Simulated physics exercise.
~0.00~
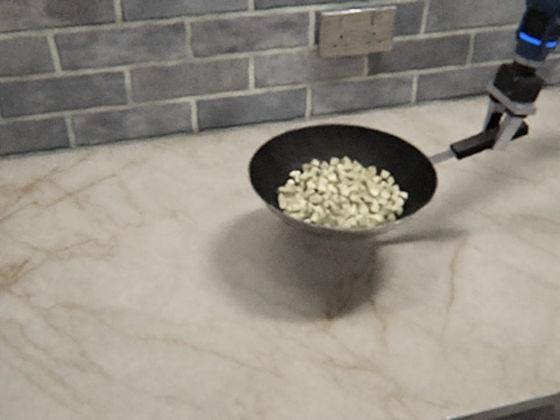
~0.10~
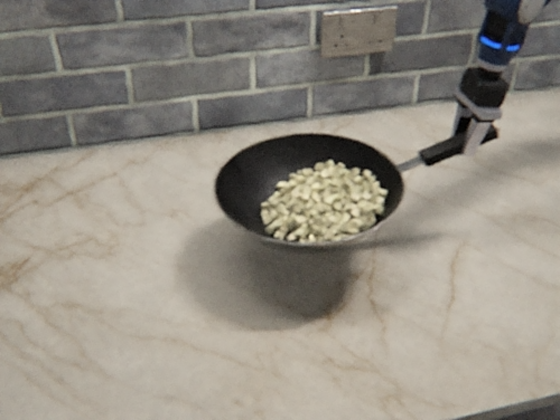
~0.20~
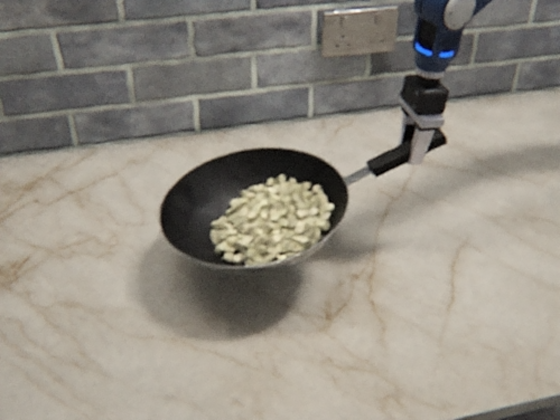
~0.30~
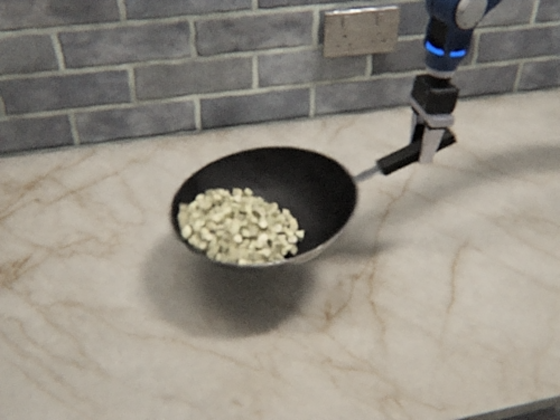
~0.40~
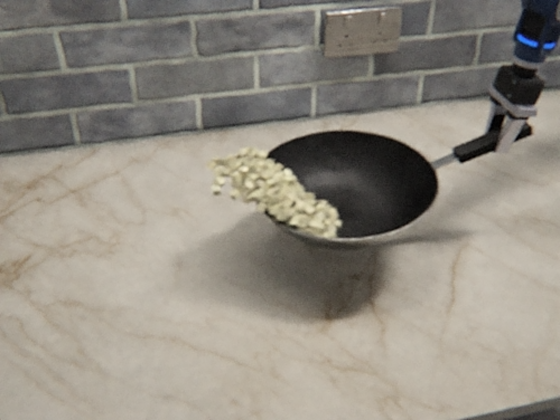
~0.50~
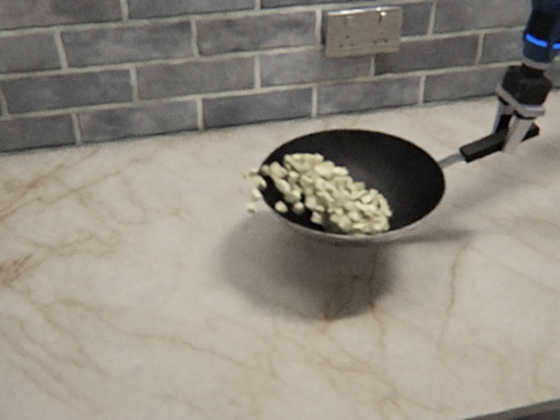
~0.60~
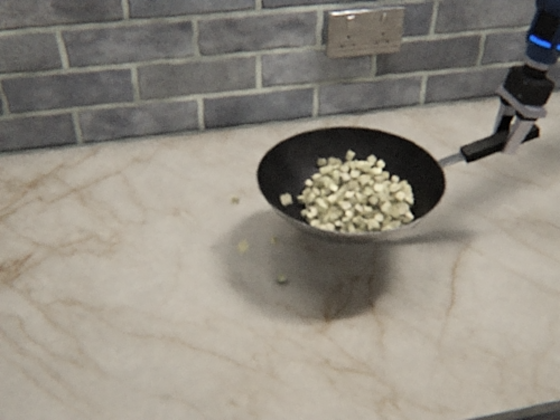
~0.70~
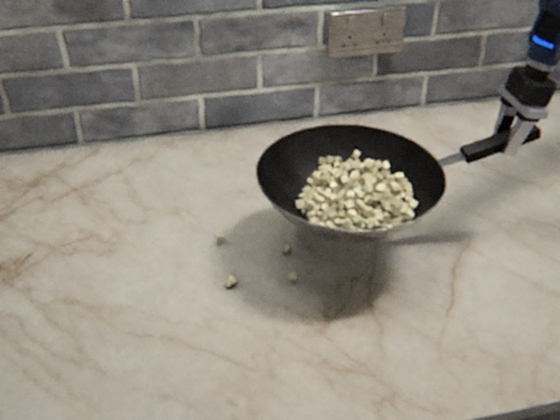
On a pale marbled counter before a grey brick wall, a robot arm holds a black wok by its handle, with a heap of small pale vegetable pieces inside. The arm draws the wok to the left and slightly nearer. It then sweeps back to the right, and the pieces bunch at the left side and surge over the rim in a slanting stream. Most tumble back into the wok as it stops, while a few drop past the edge. The wok ends still, its heap resettled, with a few stray pieces lying on the counter.
